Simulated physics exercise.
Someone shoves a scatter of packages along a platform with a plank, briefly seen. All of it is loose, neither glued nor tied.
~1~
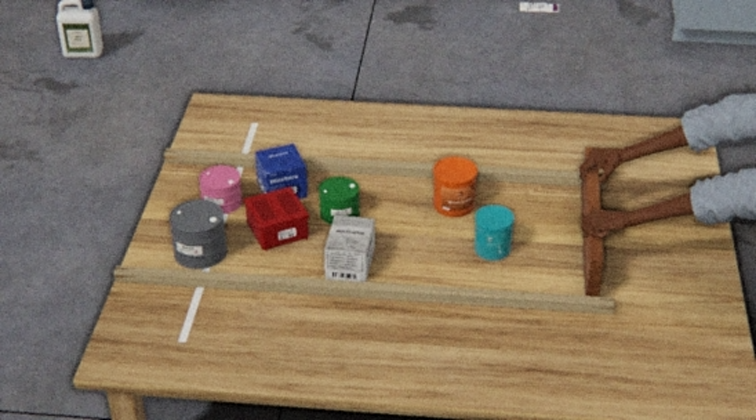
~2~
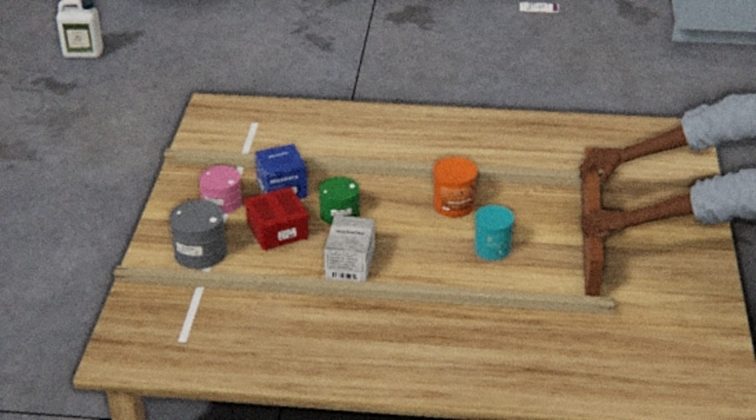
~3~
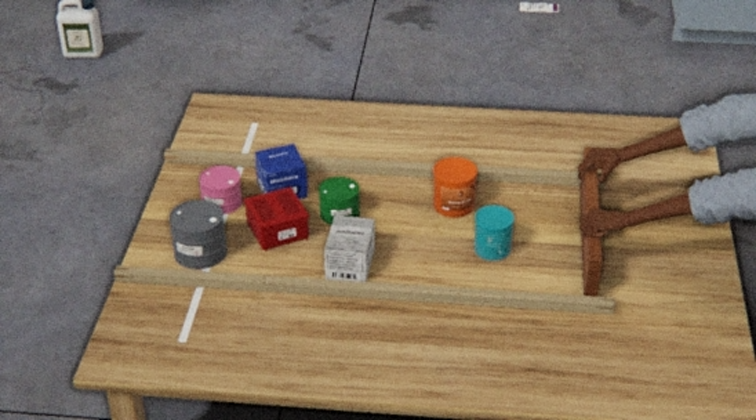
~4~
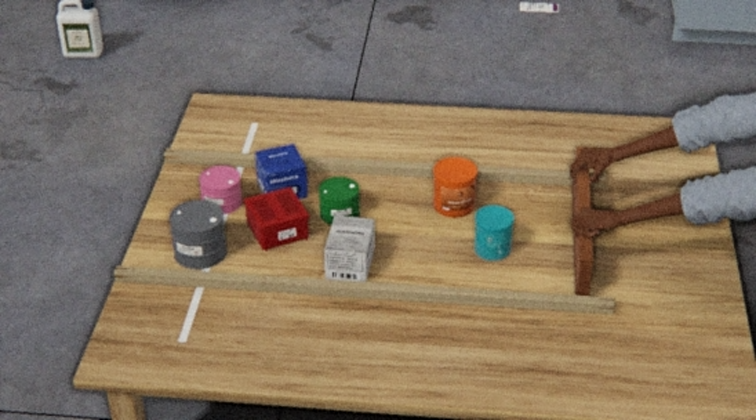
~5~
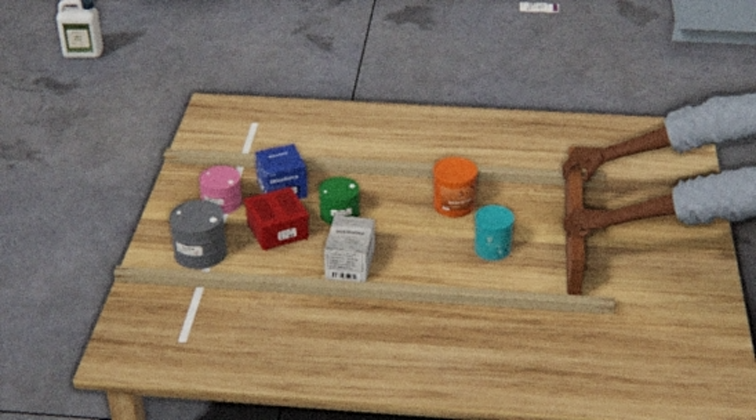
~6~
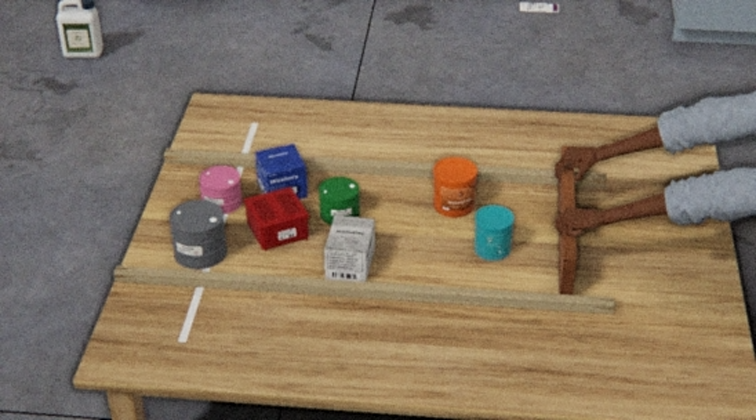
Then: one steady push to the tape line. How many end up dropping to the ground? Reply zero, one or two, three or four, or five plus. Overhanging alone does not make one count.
One or two.
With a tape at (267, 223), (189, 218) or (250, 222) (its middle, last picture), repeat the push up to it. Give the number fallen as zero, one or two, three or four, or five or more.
Result per tape, in order - none / 3 or 4 / zero.
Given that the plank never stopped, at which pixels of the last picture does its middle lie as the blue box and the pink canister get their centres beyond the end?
Near (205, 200) in the first case, near (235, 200) in the other.
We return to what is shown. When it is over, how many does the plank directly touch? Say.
3 touch it.
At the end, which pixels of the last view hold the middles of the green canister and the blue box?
Green canister: (182, 193); blue box: (176, 162).
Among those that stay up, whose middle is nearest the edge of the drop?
Foremost: The red tote.
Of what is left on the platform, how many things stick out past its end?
The count is 2.
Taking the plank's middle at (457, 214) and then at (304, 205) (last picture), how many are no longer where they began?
First 2 and then 8.
Early on, none off yet; grey canister at rest near (199, 234); pink canister at rest near (221, 190); blue box at rest near (281, 175).
Finally, the number that fall off is one or two; lost, pink canister and grey canister.
